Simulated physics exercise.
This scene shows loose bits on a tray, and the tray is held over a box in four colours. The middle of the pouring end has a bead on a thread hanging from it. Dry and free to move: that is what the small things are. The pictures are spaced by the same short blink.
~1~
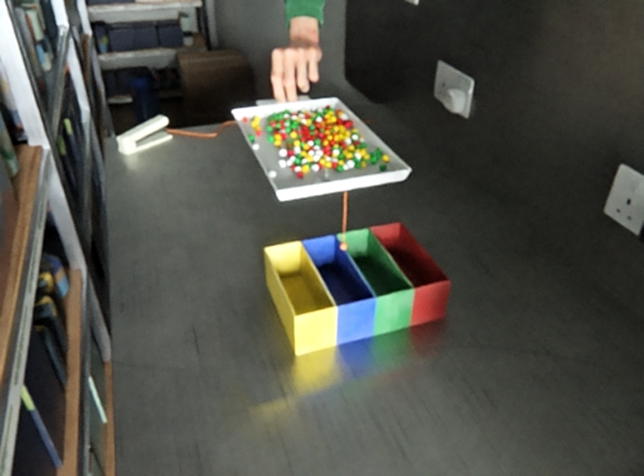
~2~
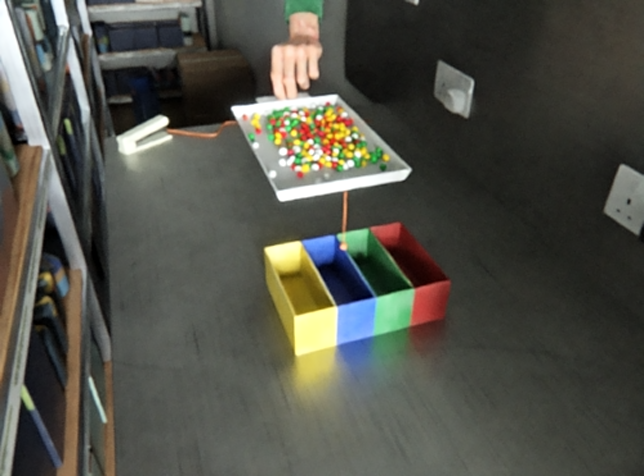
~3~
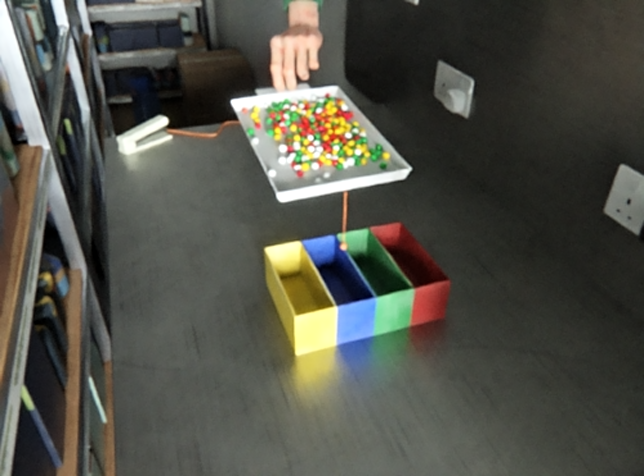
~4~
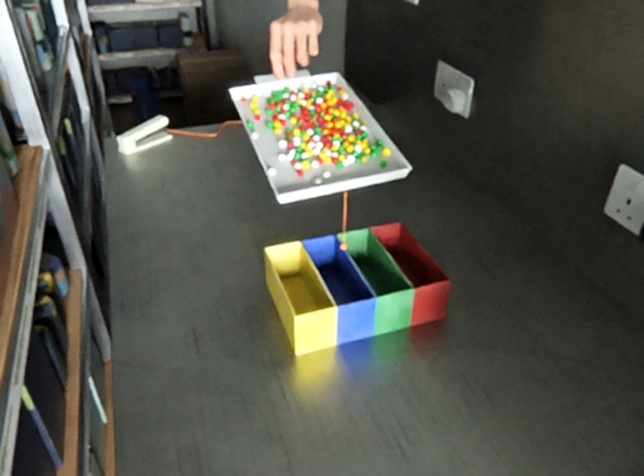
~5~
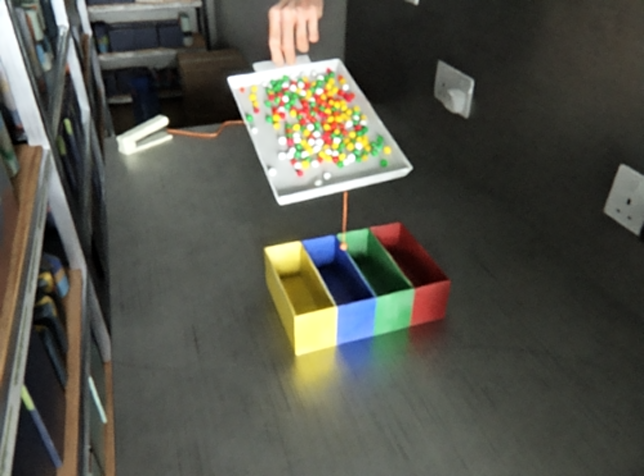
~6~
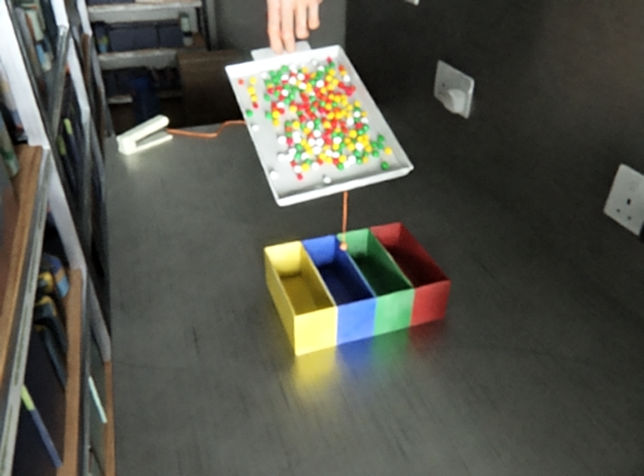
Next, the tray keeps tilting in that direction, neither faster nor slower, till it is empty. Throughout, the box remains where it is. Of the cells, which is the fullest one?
The yellow one.
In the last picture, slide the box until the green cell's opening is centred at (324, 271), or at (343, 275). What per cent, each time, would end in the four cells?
Roughly 90 per cent, and 90 per cent.
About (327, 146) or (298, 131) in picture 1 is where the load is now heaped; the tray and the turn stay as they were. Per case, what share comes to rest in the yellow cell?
It comes to about 50 per cent the first time and about 50 per cent the second.
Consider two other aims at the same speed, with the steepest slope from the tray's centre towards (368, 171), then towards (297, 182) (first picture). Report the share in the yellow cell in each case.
Roughly 0 percent, then 60 percent.
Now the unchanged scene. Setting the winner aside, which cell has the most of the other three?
Rank two - the cell in blue.
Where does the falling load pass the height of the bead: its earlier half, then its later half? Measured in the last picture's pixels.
First close to (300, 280), next close to (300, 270).
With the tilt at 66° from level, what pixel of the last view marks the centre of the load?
The load is centred near (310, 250).
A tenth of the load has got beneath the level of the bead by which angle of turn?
It is at around 60 degrees.
Shortly afterwards, tray tipped steeply; near a third on the tray; near a quarter in the yellow cell; a little in the blue cell; only a few in the green cell; near a third falling or outside the box.
Next, tray tipped past a quarter turn; near half in the yellow cell; near a quarter in the blue cell; a little in the green cell; only a few in the red cell; near a quarter falling or outside the box.
Some moments later, tray tipped past a quarter turn; near half in the yellow cell; near a quarter in the blue cell; a little in the green cell; only a few in the red cell; near a quarter falling or outside the box.
In the end, tray tipped past a quarter turn; near half in the yellow cell; near a quarter in the blue cell; a little in the green cell; only a few in the red cell; near a quarter outside the box.
